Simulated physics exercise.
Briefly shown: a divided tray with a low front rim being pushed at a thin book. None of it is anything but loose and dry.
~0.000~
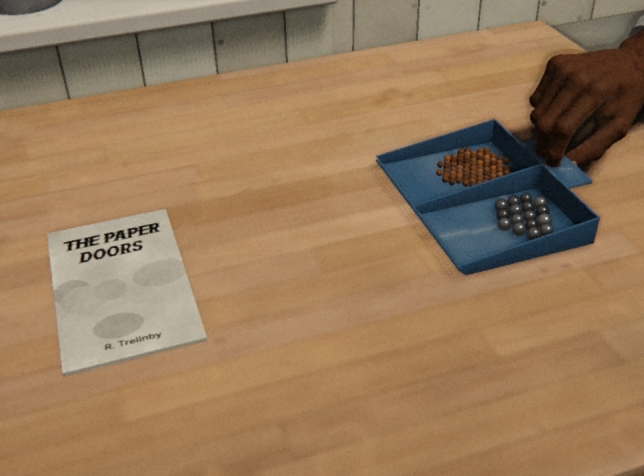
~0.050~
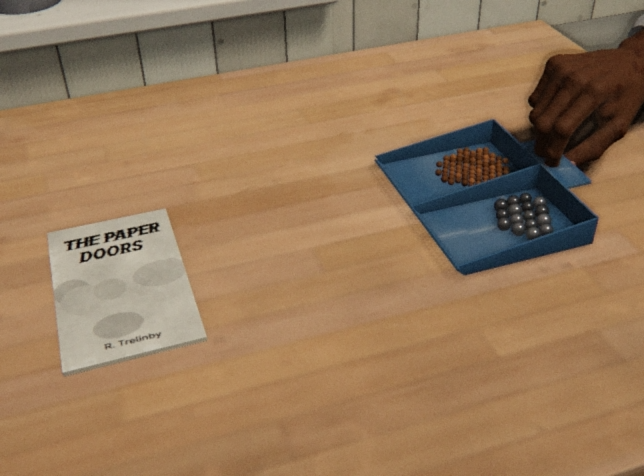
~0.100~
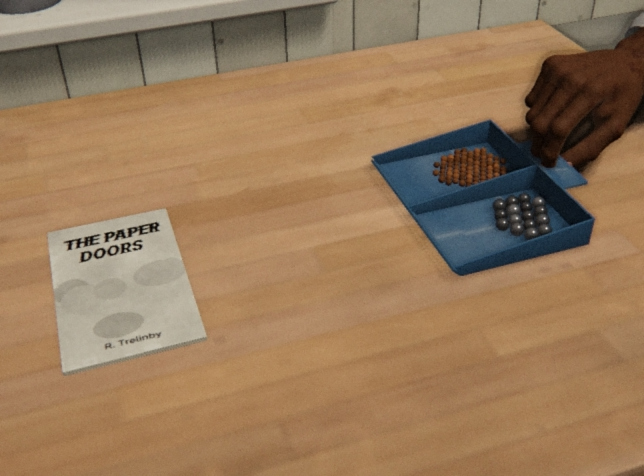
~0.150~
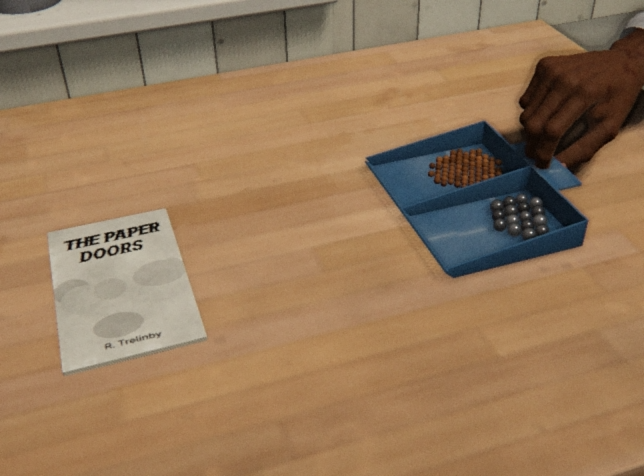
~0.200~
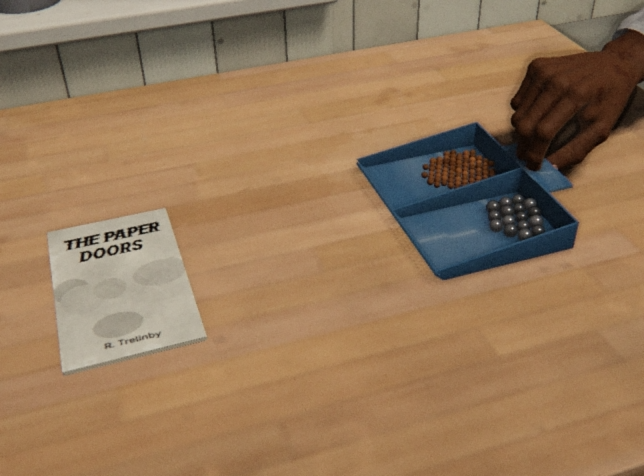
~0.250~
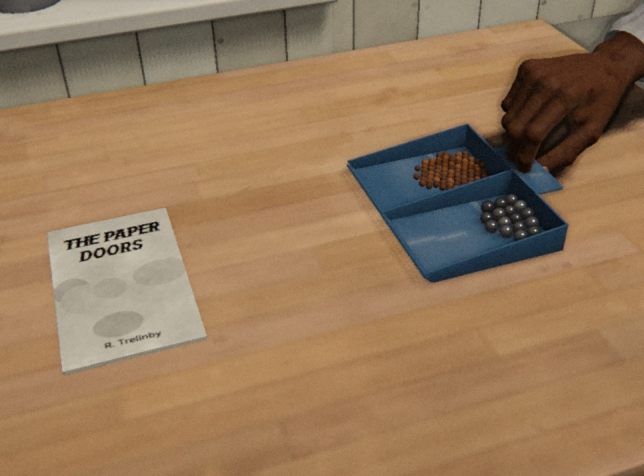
Blue divided tray of brown and steel balls sliding slightly left across a wooden table, pushed by a hand, near a thin book.
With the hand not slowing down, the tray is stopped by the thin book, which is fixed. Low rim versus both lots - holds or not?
Near batch: Held, far batch: Held.
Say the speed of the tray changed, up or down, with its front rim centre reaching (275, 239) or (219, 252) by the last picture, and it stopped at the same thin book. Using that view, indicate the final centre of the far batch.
Lab note: Resting centre (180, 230) for the first pace, (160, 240) for the second.
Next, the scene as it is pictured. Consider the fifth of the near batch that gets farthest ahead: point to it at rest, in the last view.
It ends up roughly at (208, 295).
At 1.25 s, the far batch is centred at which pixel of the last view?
Near (260, 213).
After 0.70 s, tray still sliding, front rim near (292, 235); near batch all inside; far batch all inside.
After 1.25 s, tray stopped at the thin book; near batch all inside; far batch all inside.
After 1.46 s, tray stopped at the thin book; near batch all inside, moved towards the front rim; far batch all inside, moved towards the front rim.
By the end (2.3 s), tray stopped at the thin book; near batch all inside, moved towards the front rim; far batch all inside, moved towards the front rim.
